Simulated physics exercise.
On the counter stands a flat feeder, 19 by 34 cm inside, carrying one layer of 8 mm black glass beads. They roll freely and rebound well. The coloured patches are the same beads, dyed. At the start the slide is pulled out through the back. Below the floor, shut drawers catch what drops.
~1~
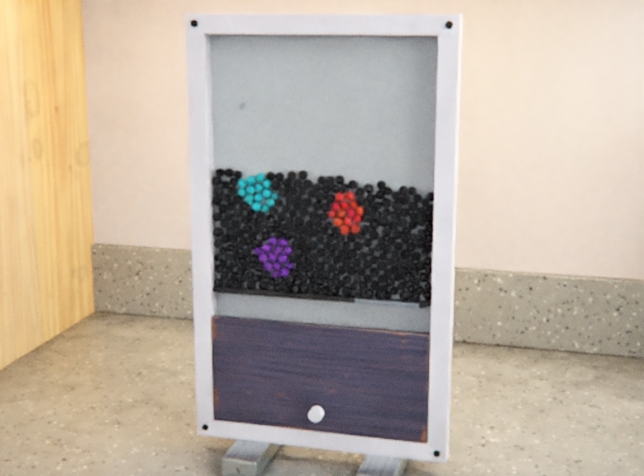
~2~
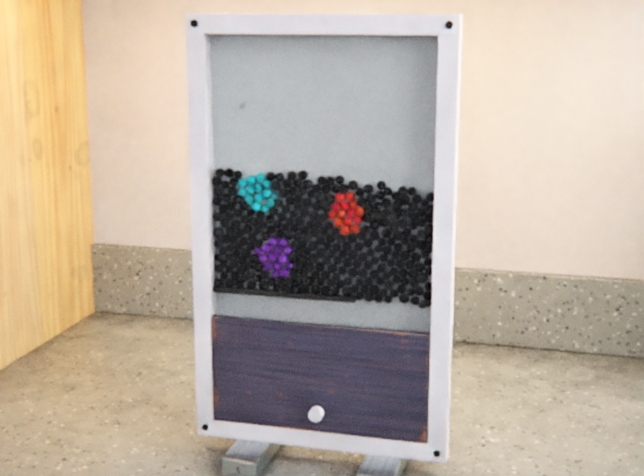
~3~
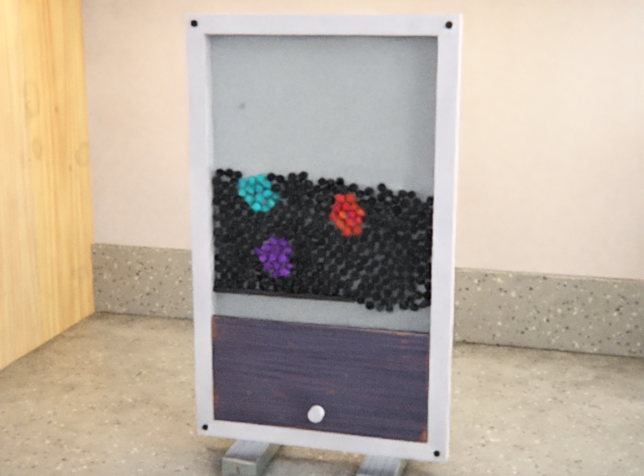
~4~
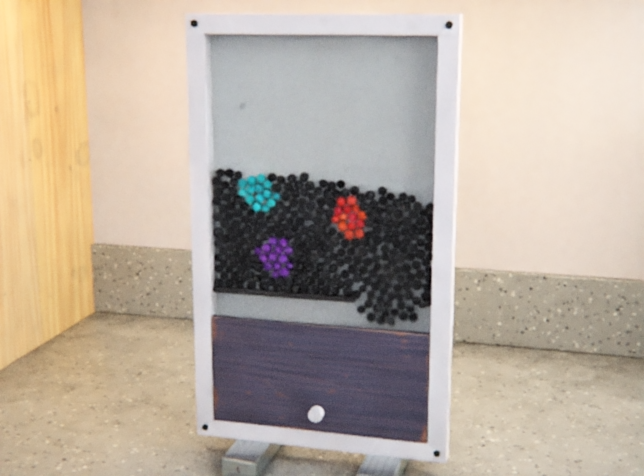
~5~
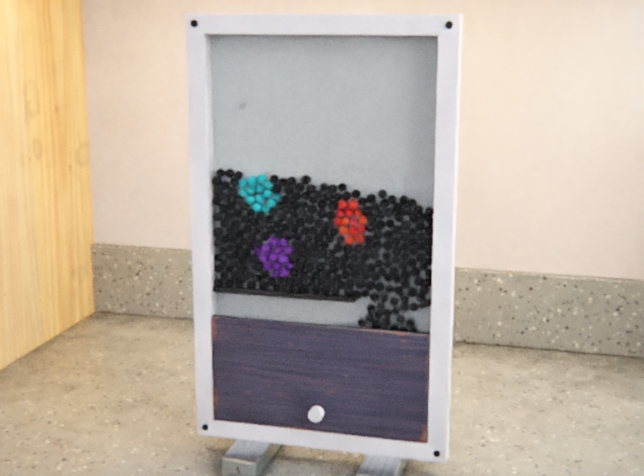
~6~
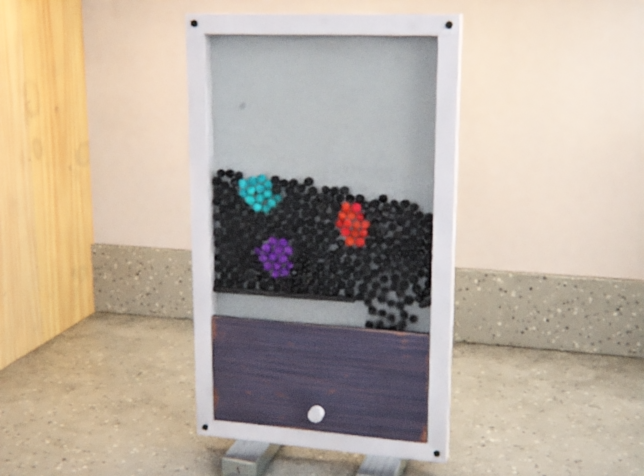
Black beads in an upright white-framed case sag at the lower right and drop in a cluster toward the dark panel below, while the red patch shifts slightly downward and the turquoise and purple patches stay nearly still.
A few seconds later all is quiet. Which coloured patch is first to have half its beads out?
First out: Red.
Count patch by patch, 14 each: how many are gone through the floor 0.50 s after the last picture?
Purple 0, red 14, turquoise 0.
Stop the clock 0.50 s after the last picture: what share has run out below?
Some 60 per cent.
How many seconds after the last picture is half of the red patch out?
At about 0.2 s.
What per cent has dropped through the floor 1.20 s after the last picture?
About 80 per cent.
Then, 0.15 s after the last picture, 30 % are out; out of 14, purple 0, red 0, turquoise 0.
Then, 0.50 s after the last picture, 60 % are out; out of 14, purple 0, red 14, turquoise 0.
Then, 1.20 s after the last picture, 80 % are out; out of 14, purple 7, red 14, turquoise 13.
All still 3.2 s after it, 90 % are out; out of 14, purple 14, red 14, turquoise 14; half out at purple 1.22 s, red 0.23 s, turquoise 0.80 s.
